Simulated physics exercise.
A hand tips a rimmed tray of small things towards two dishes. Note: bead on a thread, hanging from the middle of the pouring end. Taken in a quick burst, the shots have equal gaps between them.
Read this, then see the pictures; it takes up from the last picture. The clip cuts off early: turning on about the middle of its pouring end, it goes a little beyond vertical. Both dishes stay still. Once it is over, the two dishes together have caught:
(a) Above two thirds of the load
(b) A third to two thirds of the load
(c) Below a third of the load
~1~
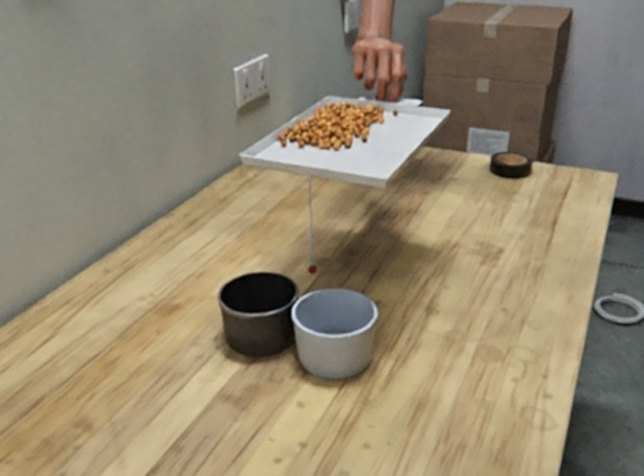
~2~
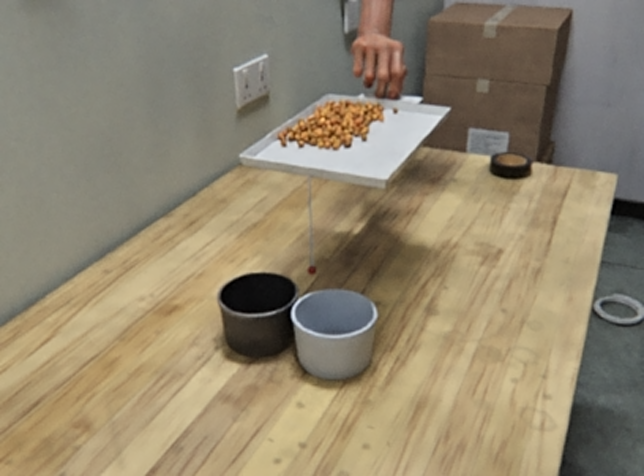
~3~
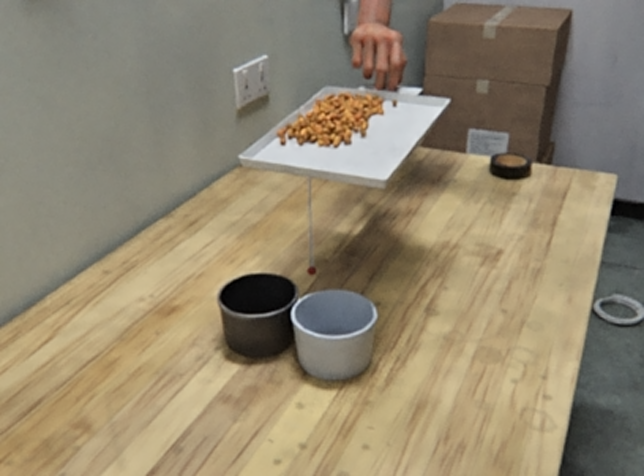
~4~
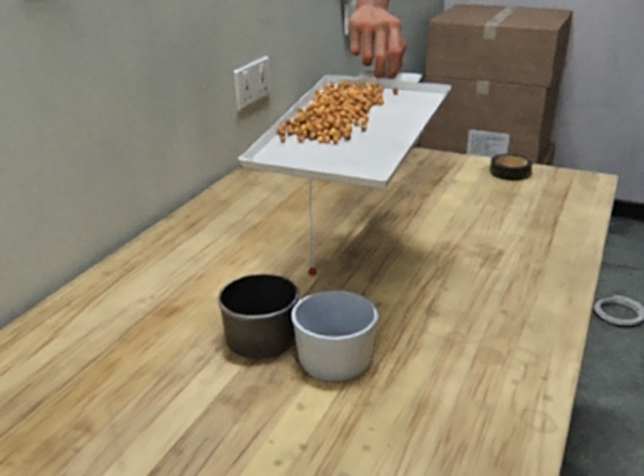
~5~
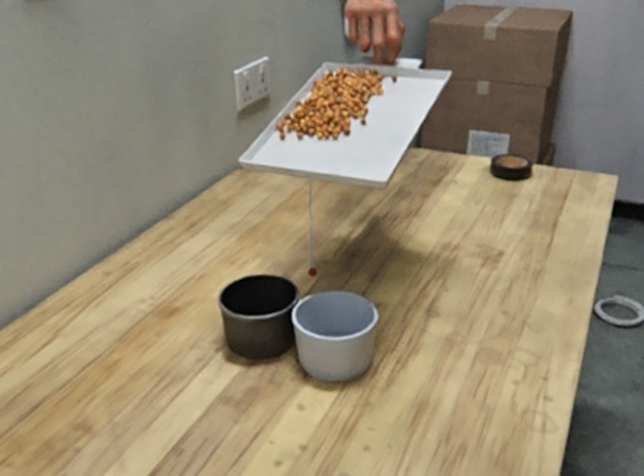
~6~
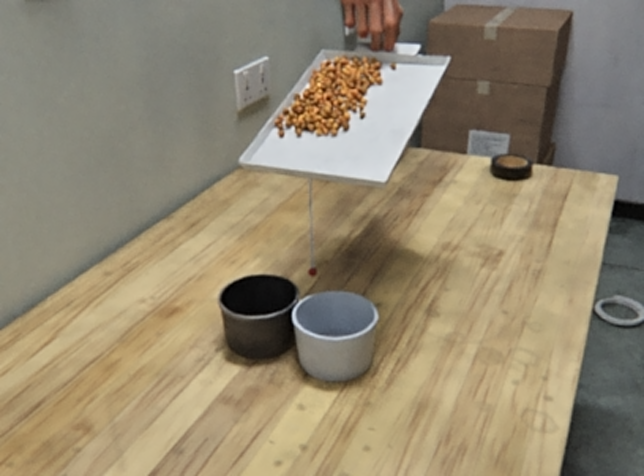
(a) Above two thirds of the load.
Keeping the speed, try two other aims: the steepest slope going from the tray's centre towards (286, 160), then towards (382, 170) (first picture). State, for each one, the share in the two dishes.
Lab note: Case 1 near 40 %, case 2 near 20 %.
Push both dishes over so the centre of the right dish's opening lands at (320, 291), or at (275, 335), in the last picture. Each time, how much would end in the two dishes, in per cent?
In order, 50 % and 20 %.
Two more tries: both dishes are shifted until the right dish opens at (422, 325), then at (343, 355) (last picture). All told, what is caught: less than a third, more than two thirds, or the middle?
The two tries give, in order: Under a third; under a third.
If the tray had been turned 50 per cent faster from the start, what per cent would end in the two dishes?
That works out at roughly 70 per cent.
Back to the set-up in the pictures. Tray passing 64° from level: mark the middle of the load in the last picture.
Roughly (288, 156).
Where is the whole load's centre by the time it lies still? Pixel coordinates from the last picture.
Roughly at pixel (267, 336).
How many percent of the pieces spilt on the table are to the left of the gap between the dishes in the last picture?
Close to 80 in a hundred.
Just after the last frame, tray tipped steeply; the larger part on the tray; just a few in the right dish; just a few in the left dish; just a few outside both; about a tenth in the air.
A moment on, tray tipped past a quarter turn; the larger part on the tray; about a tenth in the right dish; about a tenth in the left dish; about a tenth outside both; about a tenth in the air.
Further on, tray tipped past a quarter turn; roughly a quarter in the right dish; roughly half in the left dish; roughly a quarter outside both.
When it is over, tray tipped past a quarter turn; roughly a quarter in the right dish; roughly half in the left dish; roughly a quarter outside both.
